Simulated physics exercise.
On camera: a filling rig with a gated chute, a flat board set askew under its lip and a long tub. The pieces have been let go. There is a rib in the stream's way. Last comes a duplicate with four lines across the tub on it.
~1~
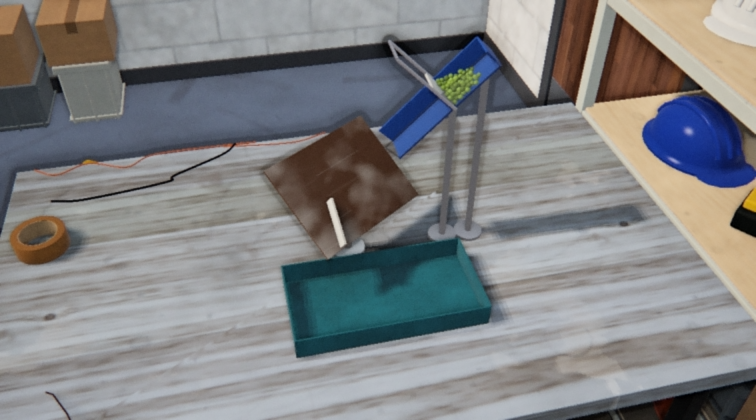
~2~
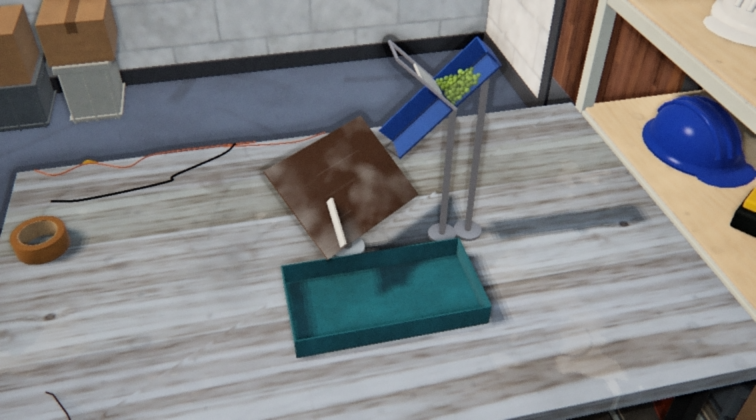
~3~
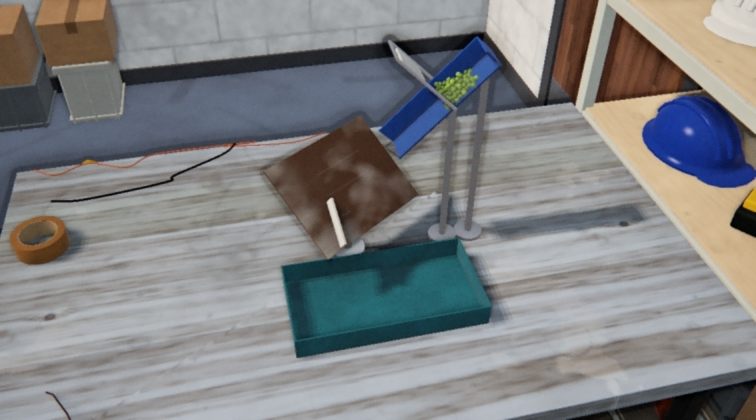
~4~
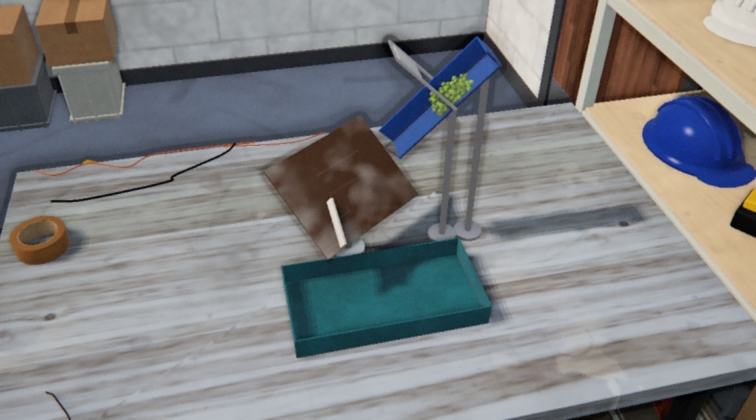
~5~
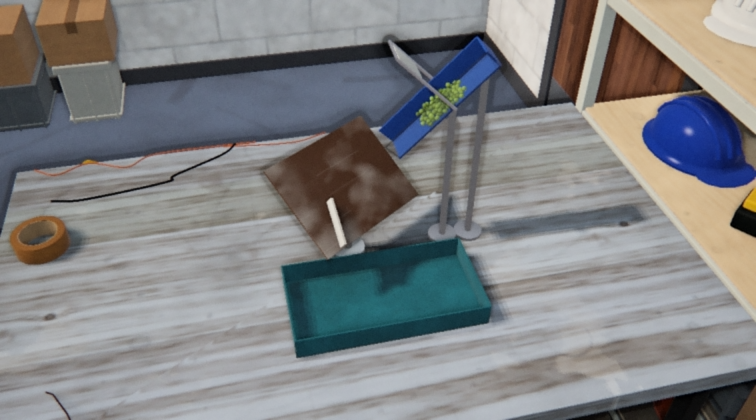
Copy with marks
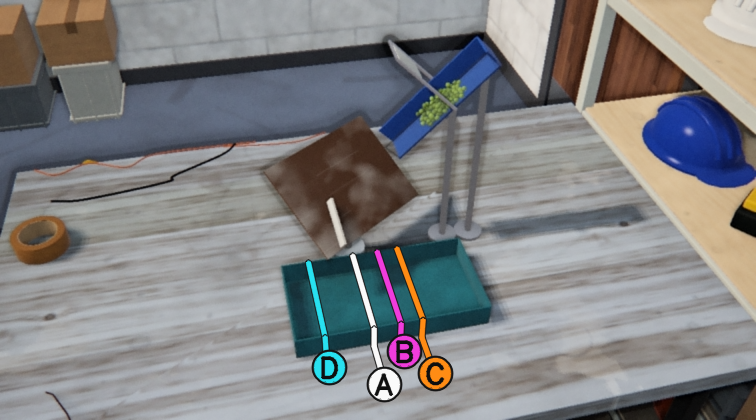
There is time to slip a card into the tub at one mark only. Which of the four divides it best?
B beats the others.
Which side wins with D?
Right.
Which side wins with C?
More lands on the left.
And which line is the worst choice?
The answer is D.
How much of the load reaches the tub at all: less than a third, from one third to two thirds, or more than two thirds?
About that: More than two thirds.
On the marked copy, line A crosses the front rim at (373, 327); line B crosses the front rim at (400, 322); line C crosses the front rim at (422, 318); line D crosses the front rim at (324, 336).
If A is chosen, of what is caught, close to a quarter on the left of the divider, the bulk on the right.
If B is chosen, of what is caught, close to half on the left of the divider, close to half on the right.
If C is chosen, of what is caught, the bulk on the left of the divider, close to a quarter on the right.
If D is chosen, of what is caught, none at all on the left of the divider, the whole lot on the right.
